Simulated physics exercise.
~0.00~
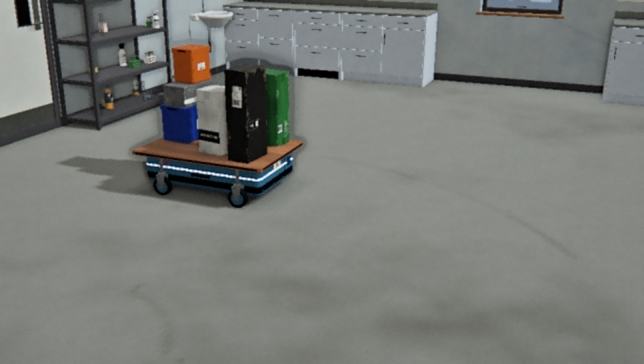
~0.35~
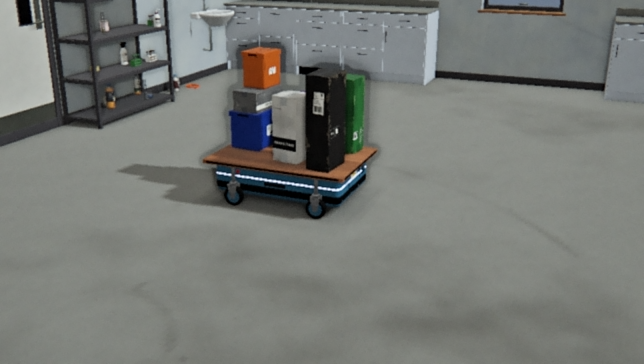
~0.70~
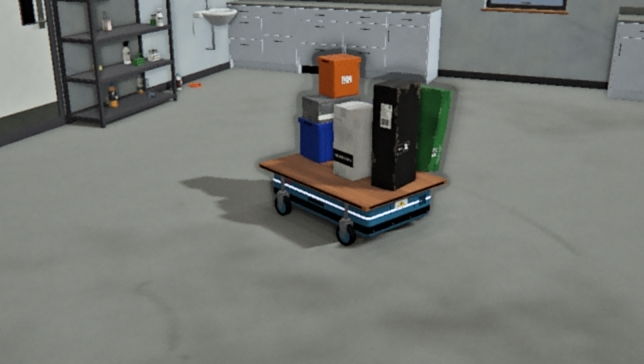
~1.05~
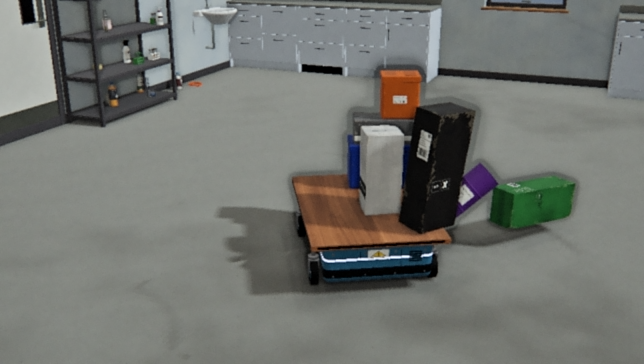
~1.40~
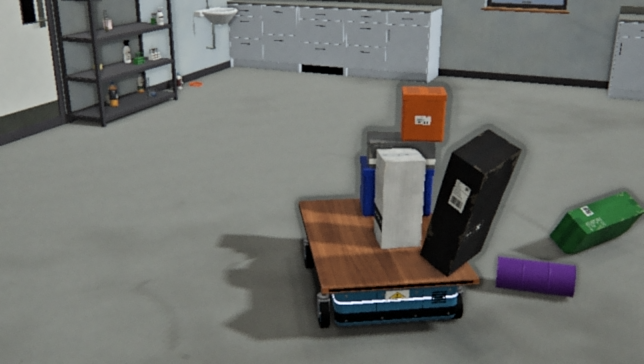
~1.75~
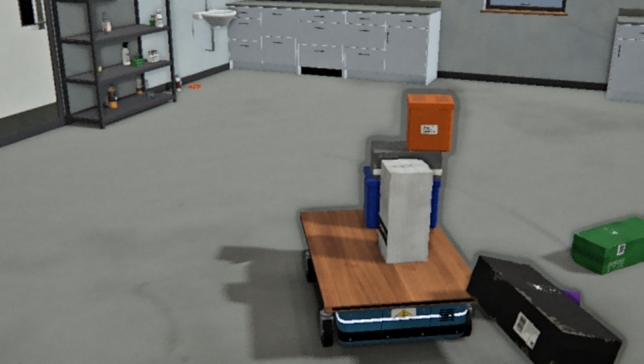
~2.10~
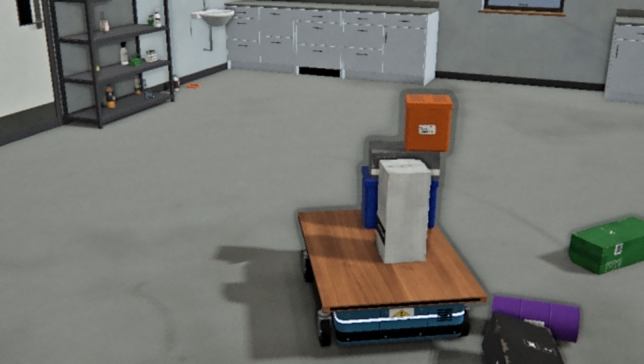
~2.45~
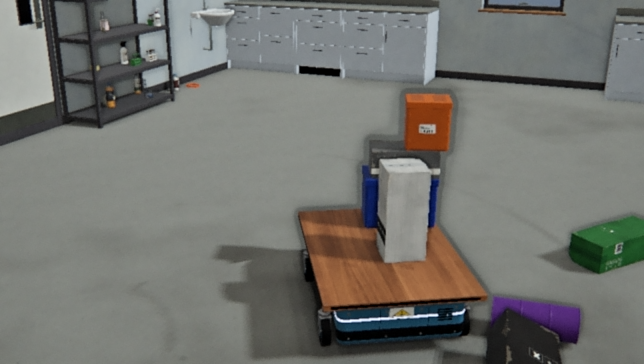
In this clip, a wheeled cart loaded with boxes and bins rolls forward and to the right while turning; a green box, a purple canister and a black box topple off its right side onto the floor, and the cart stops with the white box, orange tote and others still aboard.
